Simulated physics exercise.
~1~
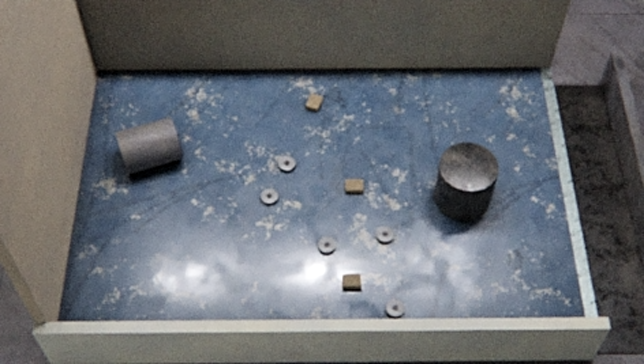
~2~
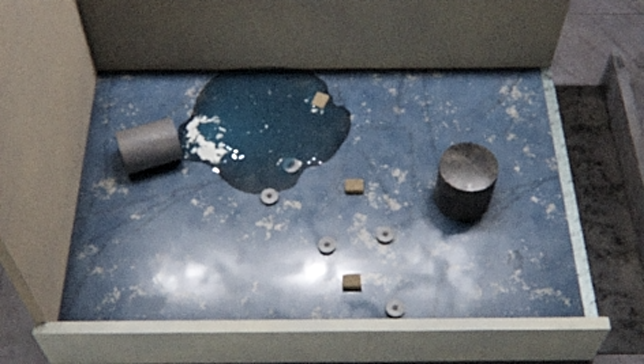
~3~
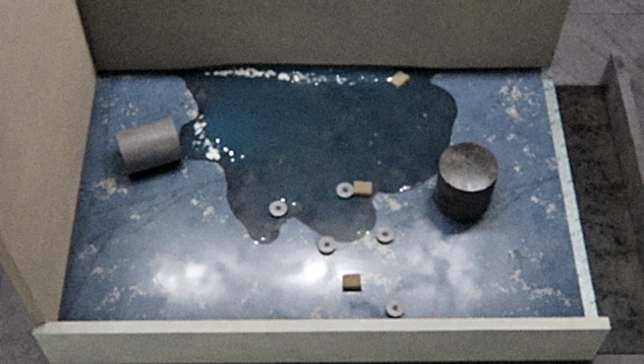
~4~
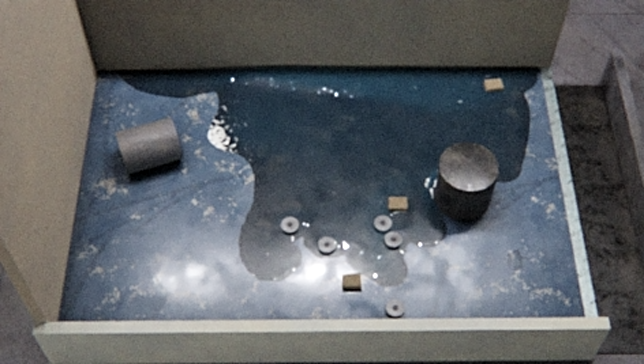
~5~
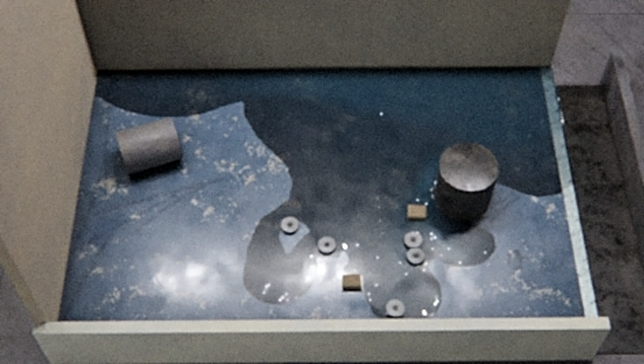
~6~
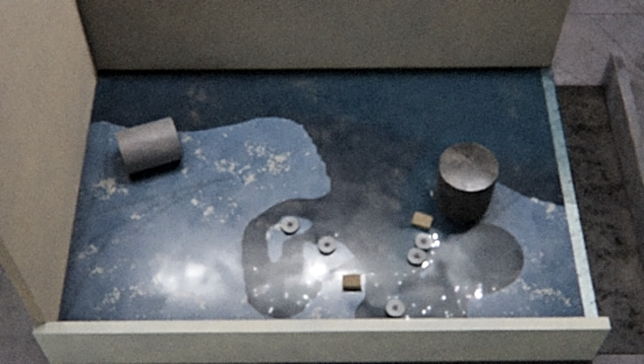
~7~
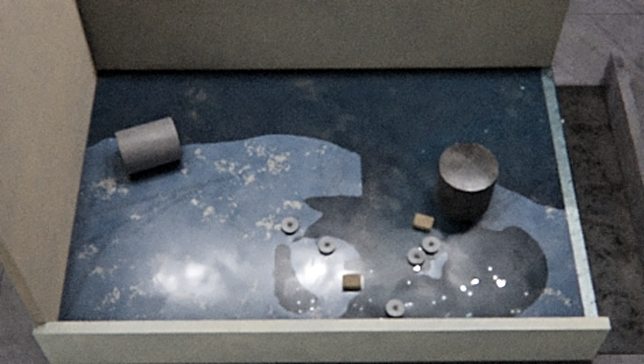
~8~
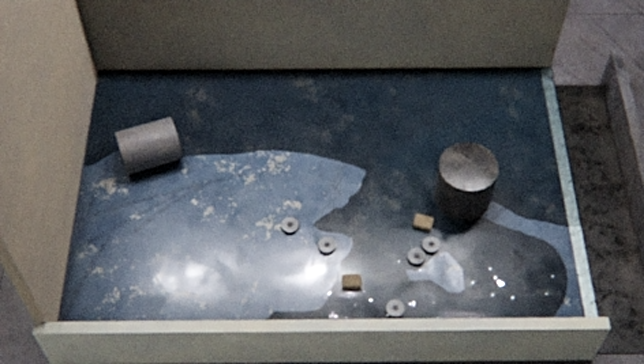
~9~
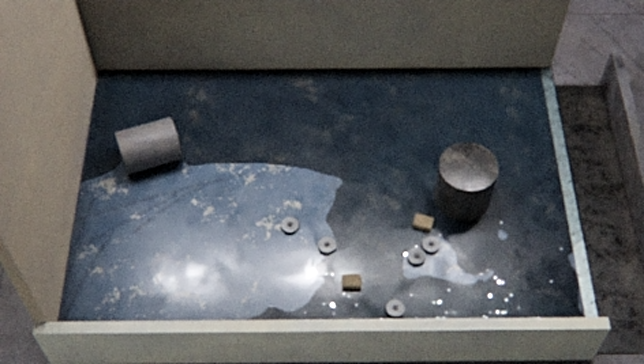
A shallow walled tray with two metal cylinders was flooded by dark liquid spreading from the back, which carried one small tan block rightward out of sight and nudged several washers and another block before they settled, leaving a dry patch at left.
